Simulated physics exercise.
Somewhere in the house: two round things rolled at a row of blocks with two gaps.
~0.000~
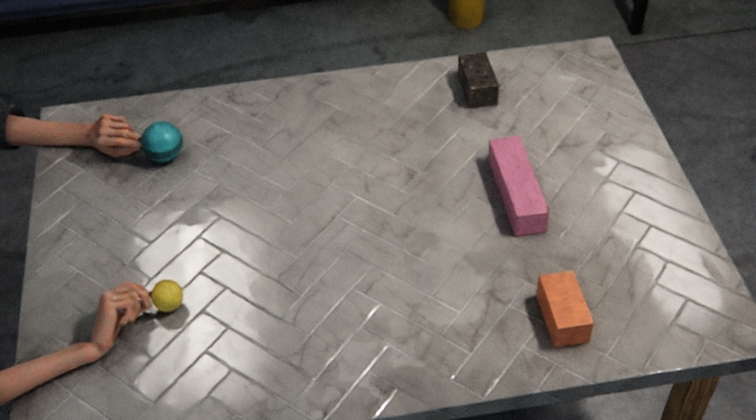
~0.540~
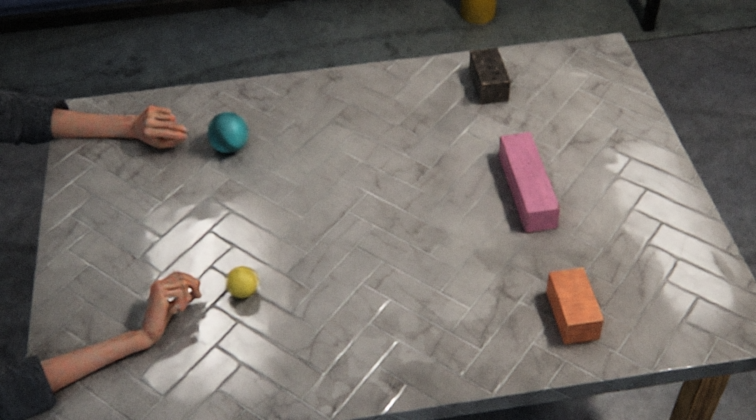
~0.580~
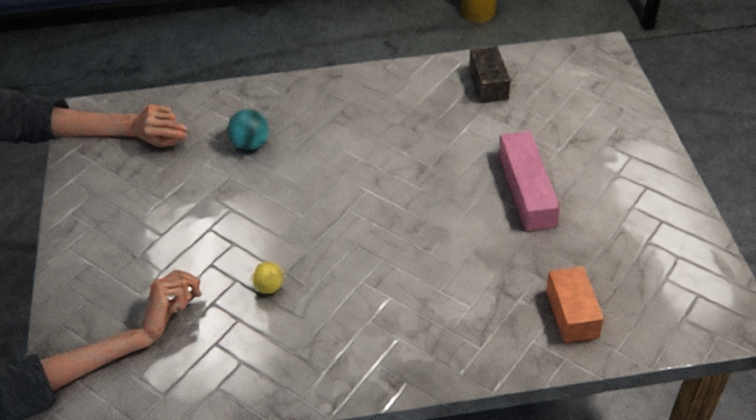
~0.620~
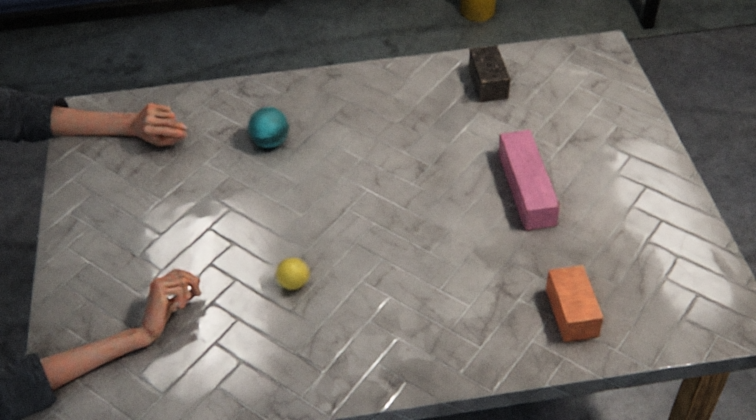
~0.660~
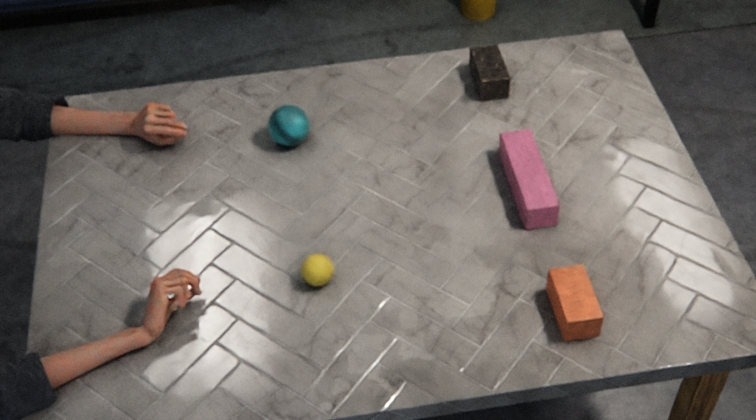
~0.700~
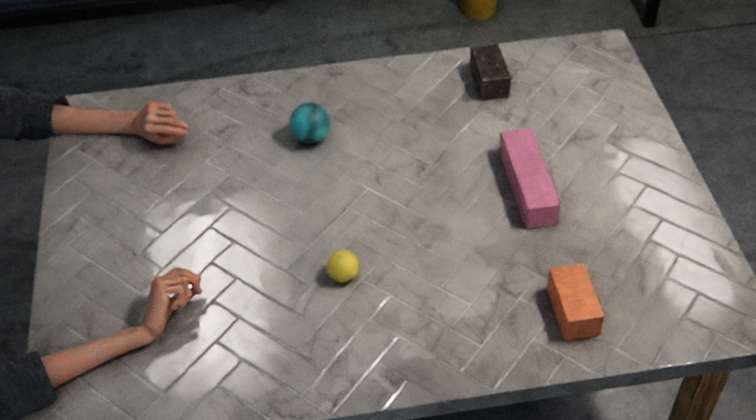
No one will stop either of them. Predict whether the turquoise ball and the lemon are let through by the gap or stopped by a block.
My call: The turquoise ball is let through, the lemon is let through.
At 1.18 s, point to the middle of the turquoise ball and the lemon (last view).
My best guess is around (549, 107) for the first and (631, 232) for the second.
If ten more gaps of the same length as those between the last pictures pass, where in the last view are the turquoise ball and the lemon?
The first one sits near (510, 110), while the second sits near (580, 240).
After 1.18 s, turquoise ball heading on near (549, 108); lemon heading on near (631, 232).
After 1.74 s, turquoise ball heading on; lemon heading on.
In the end (2.3 s), the turquoise ball gets between the blocks; the lemon gets between the blocks.
